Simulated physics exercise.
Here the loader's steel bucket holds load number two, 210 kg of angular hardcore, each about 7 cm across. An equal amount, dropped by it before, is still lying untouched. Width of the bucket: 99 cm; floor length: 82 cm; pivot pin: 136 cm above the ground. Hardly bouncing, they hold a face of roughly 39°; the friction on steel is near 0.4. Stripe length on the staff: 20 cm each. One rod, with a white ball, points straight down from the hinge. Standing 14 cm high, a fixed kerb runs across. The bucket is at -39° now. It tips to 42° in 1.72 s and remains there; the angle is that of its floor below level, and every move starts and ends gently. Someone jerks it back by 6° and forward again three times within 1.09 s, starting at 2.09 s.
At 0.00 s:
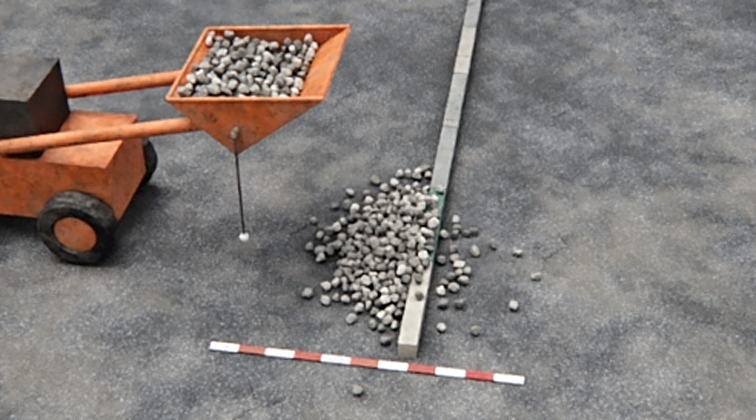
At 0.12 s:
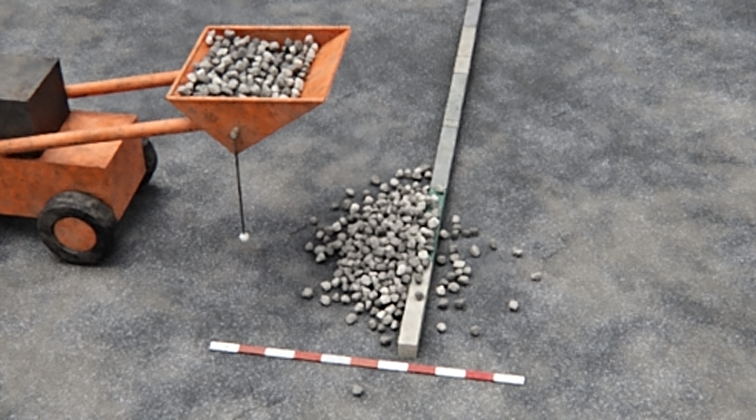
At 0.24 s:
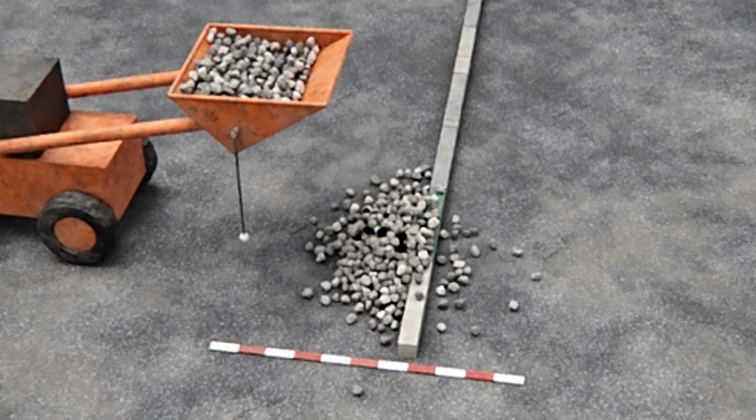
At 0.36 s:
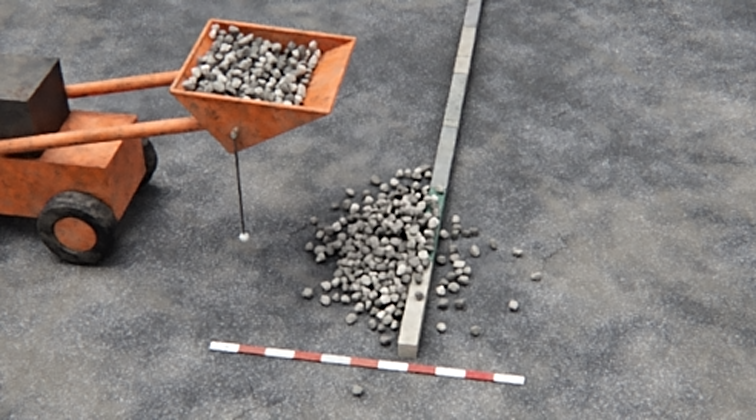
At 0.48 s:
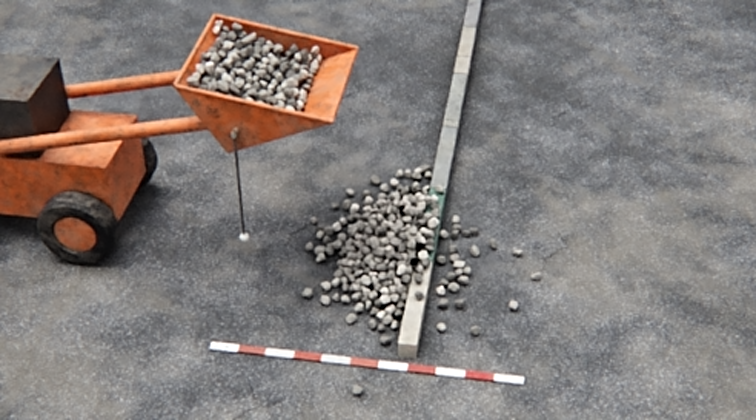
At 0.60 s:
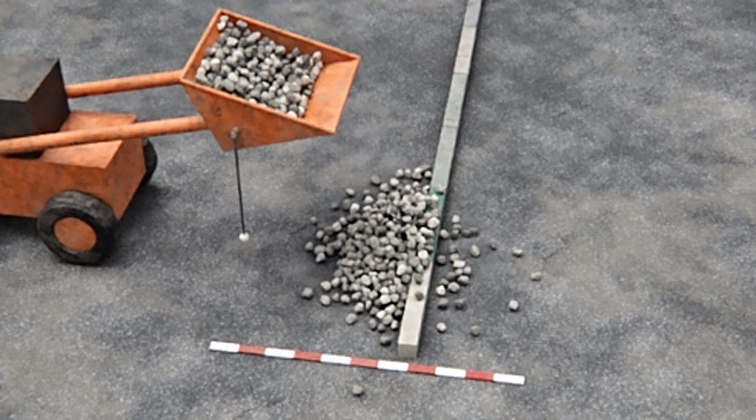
On a rough grey floor, an orange wheeled loader at left holds a bucket of grey stones near a loose heap lying against a narrow kerb, behind a red-and-white staff. The bucket slowly tilts, its right lip lowering slightly as its left side rises, while the heap and loader stay put.
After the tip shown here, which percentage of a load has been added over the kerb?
Roughly 1 out of 100.
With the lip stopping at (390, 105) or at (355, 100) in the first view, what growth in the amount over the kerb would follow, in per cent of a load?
60 %, then 20 %.
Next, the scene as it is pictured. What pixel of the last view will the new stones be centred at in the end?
I'd point to about (361, 235).
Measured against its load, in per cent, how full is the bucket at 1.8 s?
It holds some 35 percent.
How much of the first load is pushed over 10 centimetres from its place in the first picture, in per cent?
Close to 0 in a hundred of them.
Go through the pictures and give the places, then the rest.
In the first picture, the bucket is at -39°, its lip at (323, 99); the top of the load is at (258, 49). The earlier load is highest near (406, 222), 26 cm above ground level, 94 % on this side of the kerb, 6 % over the kerb.
In the second picture, the bucket is at -38°, its lip at (324, 101); the top of the load is at (248, 48); the stones move at 0.1 m/s on average.
In the third picture, the bucket is at -35°, its lip at (326, 106); the top of the load is at (237, 47); the stones move at 0.1 m/s on average.
In the fourth picture, the bucket is at -30°, its lip at (330, 113); the top of the load is at (228, 45); the stones move at 0.2 m/s on average.
In the fifth picture, the bucket is at -24°, its lip at (332, 122); the top of the load is at (227, 42); the stones move at 0.2 m/s on average.
The sixth picture shows lip at (334, 133), floor tilted -16°, highest stones at (224, 34); the stones move at 0.2 m/s on average.
After 1.3 s the floor is at 29°; in per cent of one load, 100 in the bucket, 94 on this side of the kerb, 6 over the kerb; the foremost stones are at (494, 269).
After 1.8 s the floor is at 42°; in per cent of one load, 37 in the bucket, 157 on this side of the kerb, 6 over the kerb; the foremost stones are at (494, 269).
After 3.6 s the floor is at 42°; in per cent of one load, 0 in the bucket, 193 on this side of the kerb, 7 over the kerb; the foremost stones are at (500, 278).
After 6.1 s the floor is at 42°; in per cent of one load, 0 in the bucket, 193 on this side of the kerb, 7 over the kerb; the foremost stones are at (500, 278). Net gain over the kerb, 1.
